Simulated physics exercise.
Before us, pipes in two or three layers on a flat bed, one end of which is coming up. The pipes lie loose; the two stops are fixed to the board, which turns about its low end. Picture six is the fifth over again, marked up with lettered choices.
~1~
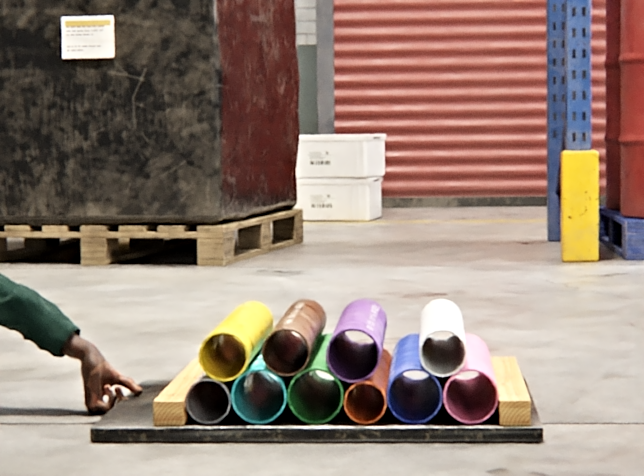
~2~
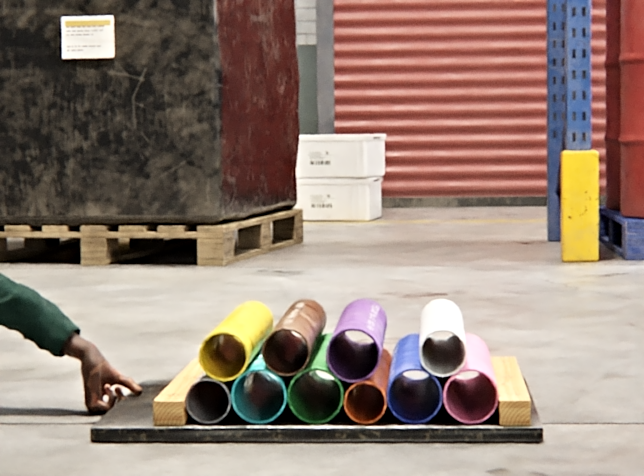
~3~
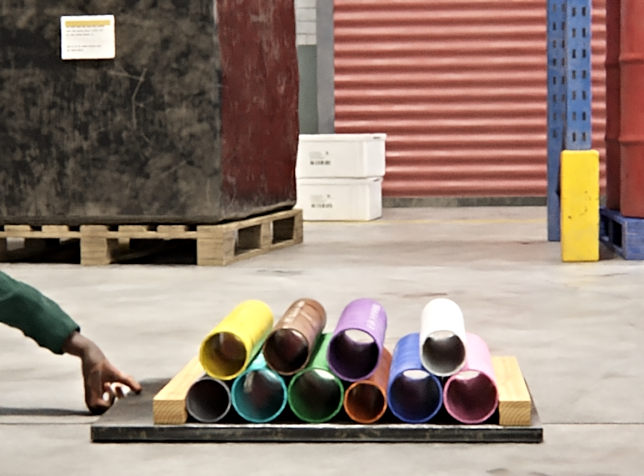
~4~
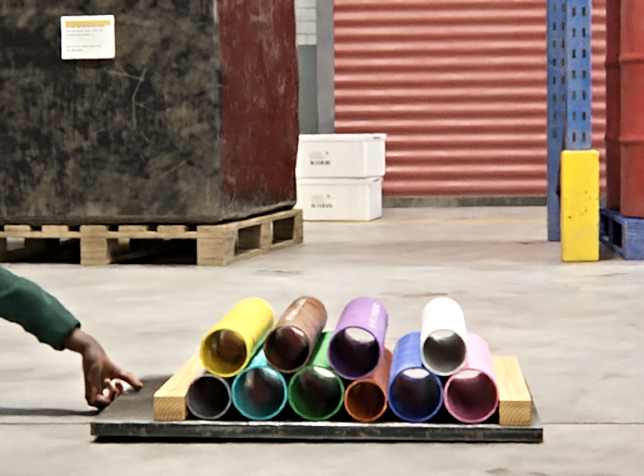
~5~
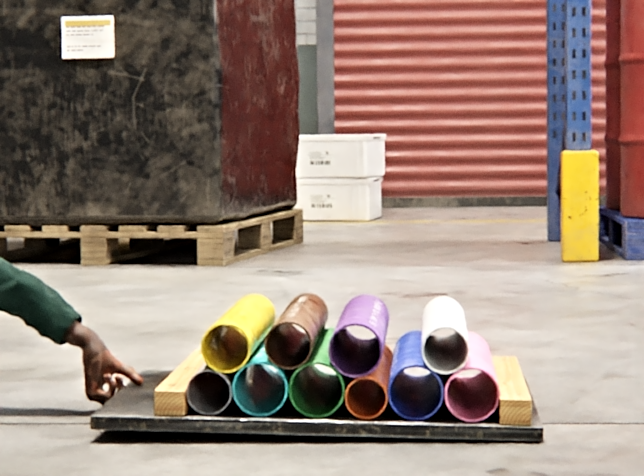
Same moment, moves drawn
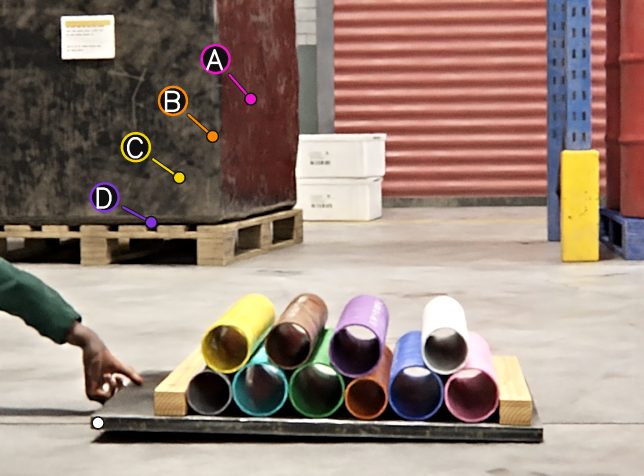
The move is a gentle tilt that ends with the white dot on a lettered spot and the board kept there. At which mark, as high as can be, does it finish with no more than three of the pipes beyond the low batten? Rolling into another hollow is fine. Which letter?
C is the limit.
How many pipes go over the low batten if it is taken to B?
It comes to four.
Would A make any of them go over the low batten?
At A: Yes.
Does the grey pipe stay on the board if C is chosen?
Yes.
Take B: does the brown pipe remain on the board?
No, with B.
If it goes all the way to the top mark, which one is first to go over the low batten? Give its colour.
The white one.
On the marked copy, A at (250, 99); B at (213, 136); C at (179, 178); D at (151, 222); the white dot at (98, 423).
Following C. Soon after the start, board at 20°.
Later, board at 36°.
In the end, board at 36°, three over the low batten (purple, white, brown).
As for the rest, A four over the low batten (purple, white, yellow, brown); B four over the low batten (purple, white, yellow, brown); D none over the low batten.
